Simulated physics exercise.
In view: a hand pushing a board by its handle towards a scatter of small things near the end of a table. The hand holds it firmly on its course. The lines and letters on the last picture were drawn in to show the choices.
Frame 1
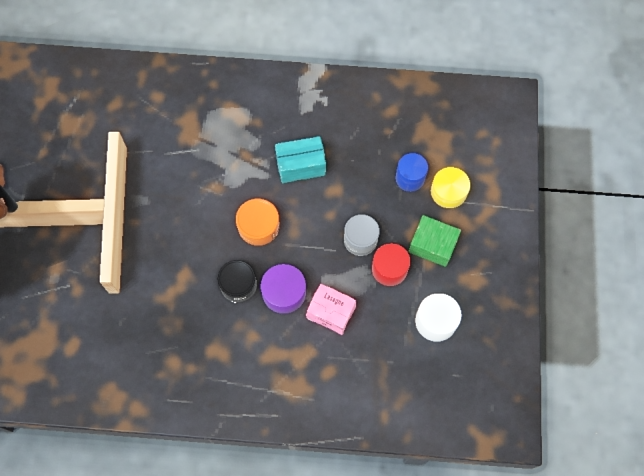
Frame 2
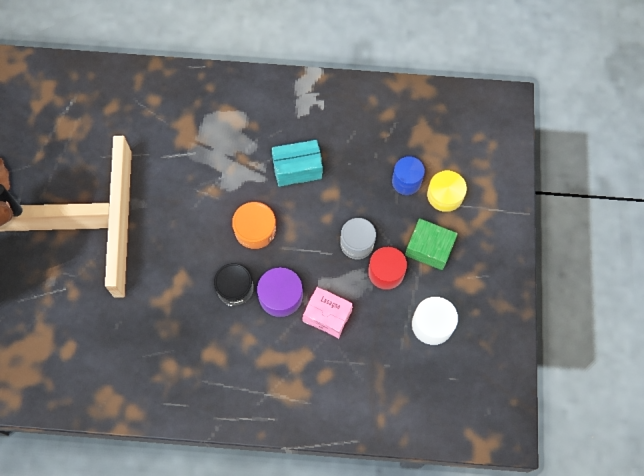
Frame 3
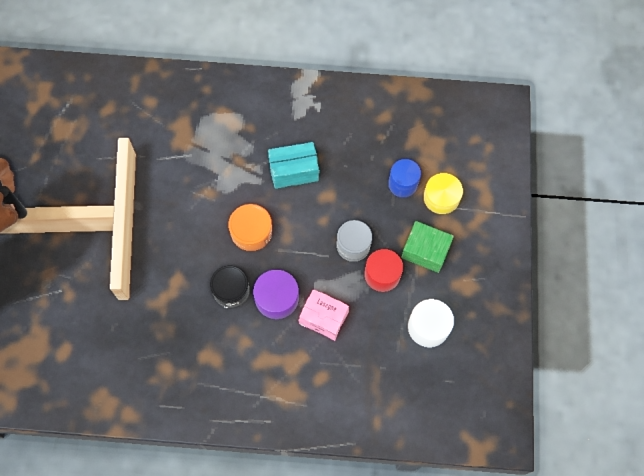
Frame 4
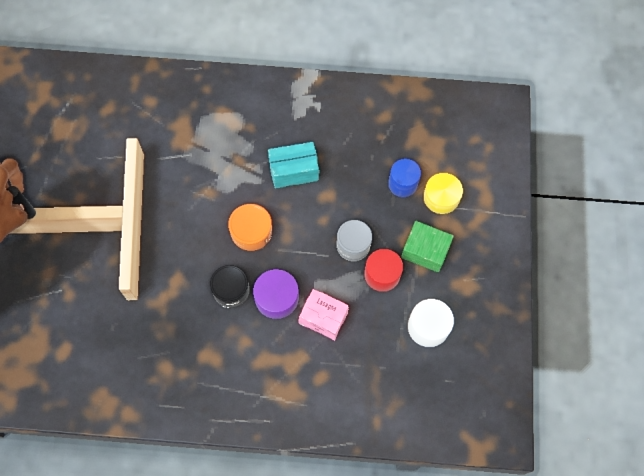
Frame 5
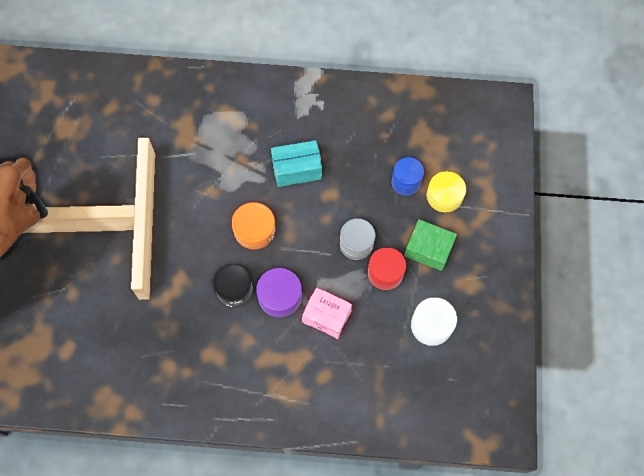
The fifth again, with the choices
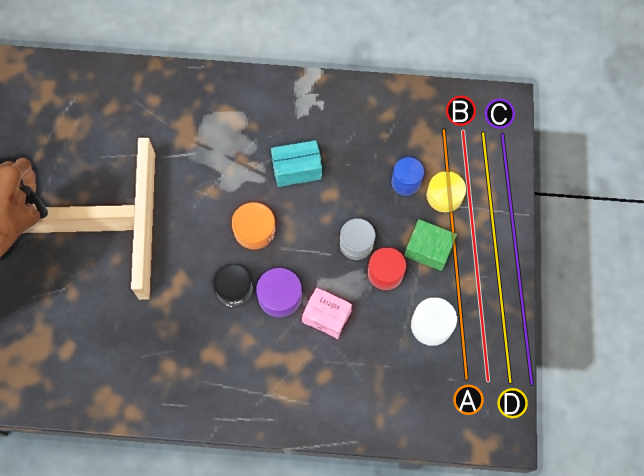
On a dark, patchy tabletop, a hand slowly pushed a wooden T-shaped board by its handle a short way to the right, towards a scatter of colourful little pots and blocks that stayed untouched.
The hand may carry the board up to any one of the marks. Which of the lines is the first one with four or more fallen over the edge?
At least to D.
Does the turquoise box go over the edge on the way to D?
No.
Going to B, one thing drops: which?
It is the green block.
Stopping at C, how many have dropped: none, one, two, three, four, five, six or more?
Six or more.
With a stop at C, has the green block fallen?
Yes.
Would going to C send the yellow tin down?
By then, yes.
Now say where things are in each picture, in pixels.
In the first frame, grey jar (361, 236); red pot (391, 265); yellow tin (450, 188).
In the second frame, board (115, 208); black tub (234, 285).
In the third frame, board (120, 211); turquoise box (294, 165).
In the fourth frame, board (128, 211); white pot (430, 323).
In the fifth frame, board (140, 211); green block (431, 245); purple tin (280, 293); grey jar (357, 240).
On the copy, A at (455, 248); B at (475, 249); C at (516, 252); D at (496, 251).
On D. First, board (268, 220); pink packet (351, 331); purple tin (331, 292).
Then, board (395, 230); green block (477, 251); yellow tin (475, 201).
Finally, board (499, 238); red pot over the edge; blue tin over the edge; five fallen.
By contrast, A drops none; B drops only one; C drops seven, but is farther than needed.
